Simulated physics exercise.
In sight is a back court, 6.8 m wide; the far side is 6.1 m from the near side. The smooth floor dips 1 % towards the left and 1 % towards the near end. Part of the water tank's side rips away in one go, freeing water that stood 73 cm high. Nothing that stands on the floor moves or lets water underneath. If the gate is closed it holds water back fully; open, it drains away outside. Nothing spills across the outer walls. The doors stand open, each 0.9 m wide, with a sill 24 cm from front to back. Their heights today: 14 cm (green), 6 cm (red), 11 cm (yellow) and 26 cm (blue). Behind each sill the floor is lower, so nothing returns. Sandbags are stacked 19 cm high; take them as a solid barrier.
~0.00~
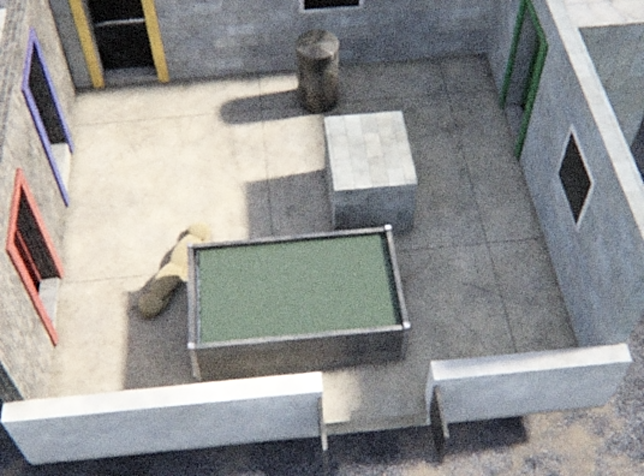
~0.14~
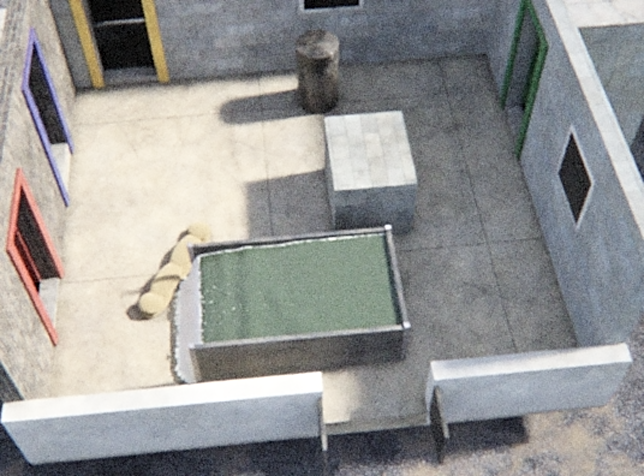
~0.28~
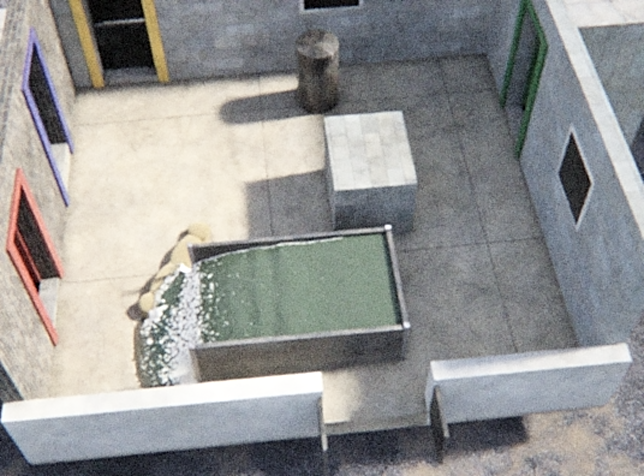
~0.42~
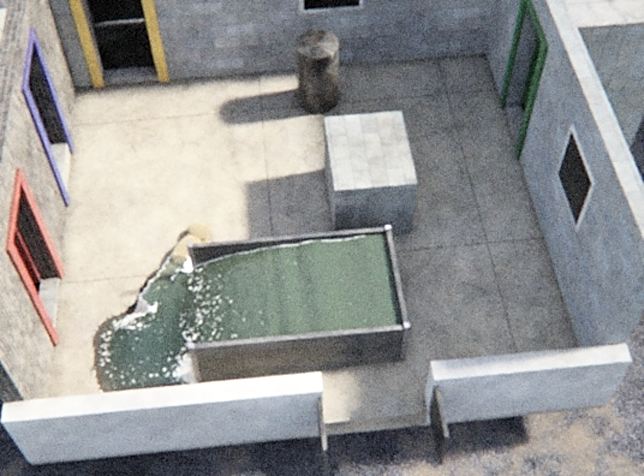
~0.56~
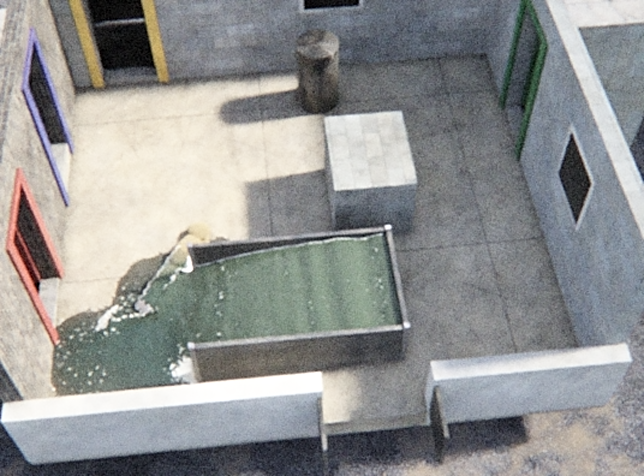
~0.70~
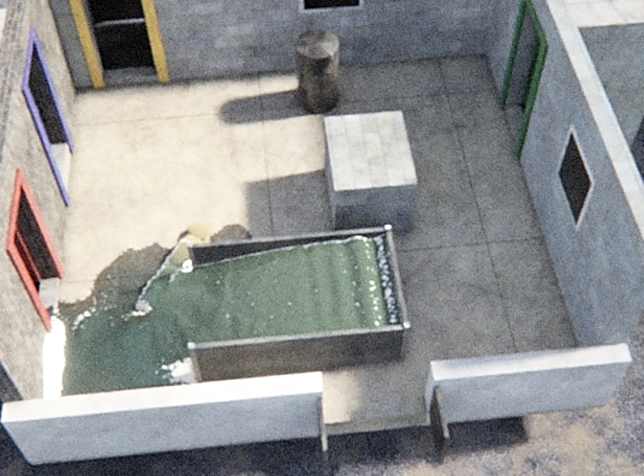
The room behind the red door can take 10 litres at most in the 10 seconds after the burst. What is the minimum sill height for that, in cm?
Close to 32 cm is just enough.
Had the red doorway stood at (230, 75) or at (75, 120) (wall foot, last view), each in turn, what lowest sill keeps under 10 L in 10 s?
Roughly 10.0 and 16 cm.
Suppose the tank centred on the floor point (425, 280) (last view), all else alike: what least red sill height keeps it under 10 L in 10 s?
Some 19 cm.
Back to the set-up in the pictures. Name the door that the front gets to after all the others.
The green one.
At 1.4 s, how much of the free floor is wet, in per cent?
Some 20 per cent of it.
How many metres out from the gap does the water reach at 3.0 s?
Some 5.0 m out.
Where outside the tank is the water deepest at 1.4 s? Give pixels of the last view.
Near (47, 433).
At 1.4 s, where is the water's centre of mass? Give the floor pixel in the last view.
At about (221, 330).
After 1.4 s water covers 20 % of the floor, deepest (58 cm) near (47, 433); 26 cm at the red door, 51 litres in over its 6 cm sill.
After 3.0 s water covers 40 % of the floor, deepest (38 cm) near (47, 433); 21 cm at the red door, 263 litres in over its 6 cm sill.
After 10.0 s water covers 95 % of the floor, deepest (13 cm) near (230, 271); 8 cm at the red door, 422 litres in over its 6 cm sill.
At the red door as built, the water arrived by 0.7 s and peaked near 30 cm at 2.0 s.
Run again over the same 10 s with other heights there, 37 litres in over 26 cm, 4 litres over 35 cm. The limit of 10 litres is kept from about 32 cm up.
